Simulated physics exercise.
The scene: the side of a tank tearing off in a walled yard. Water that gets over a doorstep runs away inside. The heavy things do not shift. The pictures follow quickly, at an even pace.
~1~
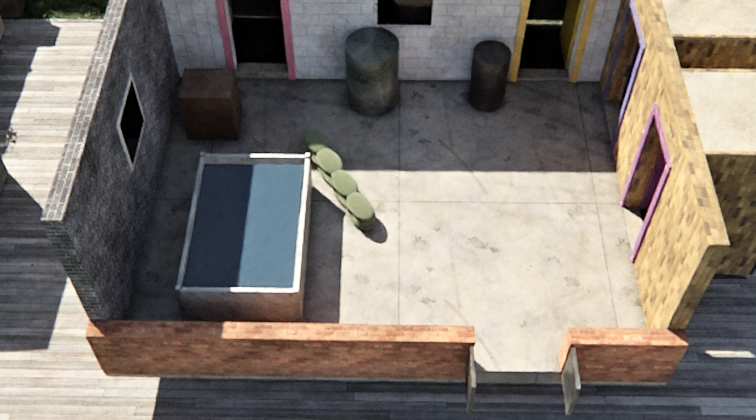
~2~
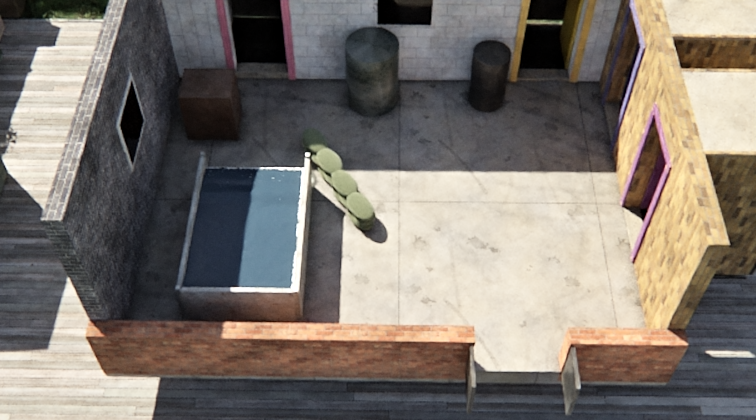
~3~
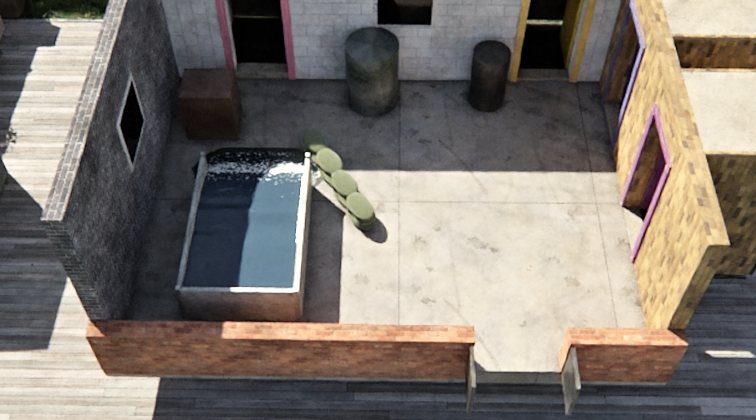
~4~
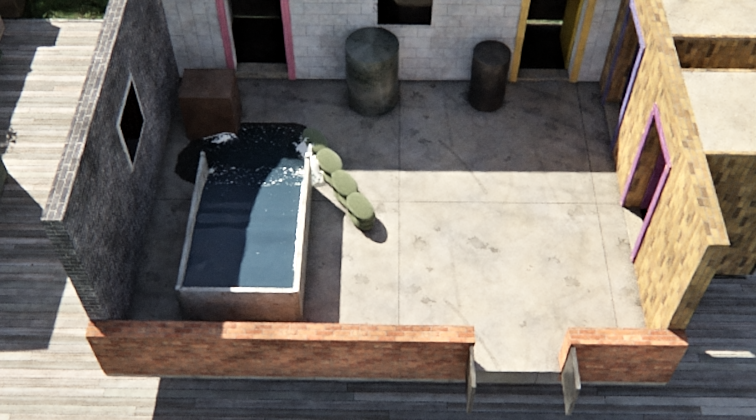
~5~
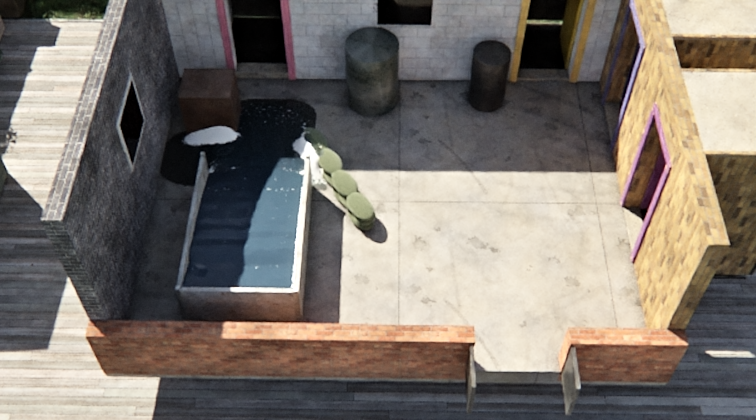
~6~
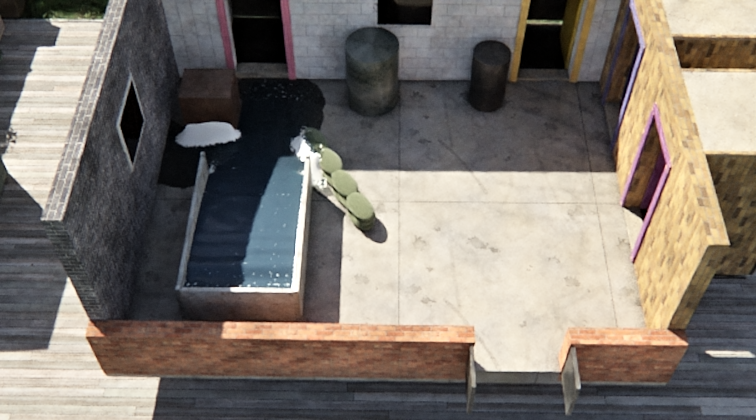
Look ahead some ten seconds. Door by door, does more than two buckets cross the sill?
The purple door admits no more than that; the blue door admits no more than that; the yellow door admits no more than that; the pink door lets in a lot.
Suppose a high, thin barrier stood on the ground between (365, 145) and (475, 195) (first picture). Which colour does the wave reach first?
First comes the pink door.
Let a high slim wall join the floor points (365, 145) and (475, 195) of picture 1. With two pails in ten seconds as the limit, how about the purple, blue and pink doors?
Then: The purple one stays under; the blue one is under; the pink one lets more in.
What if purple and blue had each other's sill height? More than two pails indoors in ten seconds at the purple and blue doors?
One by one: Purple door is under, blue door keeps below it.
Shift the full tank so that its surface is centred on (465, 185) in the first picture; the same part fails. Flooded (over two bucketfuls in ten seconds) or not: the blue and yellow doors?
In short: The blue door passes that mark; the yellow door is over.
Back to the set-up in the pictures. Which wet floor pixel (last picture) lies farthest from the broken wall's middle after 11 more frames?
Roughly at (476, 81).
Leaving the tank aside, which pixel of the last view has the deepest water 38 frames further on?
I would point to (123, 350).
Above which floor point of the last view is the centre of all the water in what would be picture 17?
Roughly at (255, 177).
A moment on, water covers 20 % of the floor; the purple door not reached, the blue door not reached, the yellow door not reached, the pink door over two buckets in.
Next, water covers 30 % of the floor; the purple door not reached, the blue door not reached, the yellow door not reached, the pink door far over two buckets in.
Then, water covers 45 % of the floor; the purple door not reached, the blue door not reached, the yellow door wet at the sill, nothing in, the pink door far over two buckets in.
Later, water covers 75 % of the floor; the purple door not reached, the blue door wet at the sill, nothing in, the yellow door wet at the sill, nothing in, the pink door far over two buckets in.
In the end, water covers 85 % of the floor; the purple door under two buckets in, the blue door wet at the sill, nothing in, the yellow door wet at the sill, nothing in, the pink door far over two buckets in.
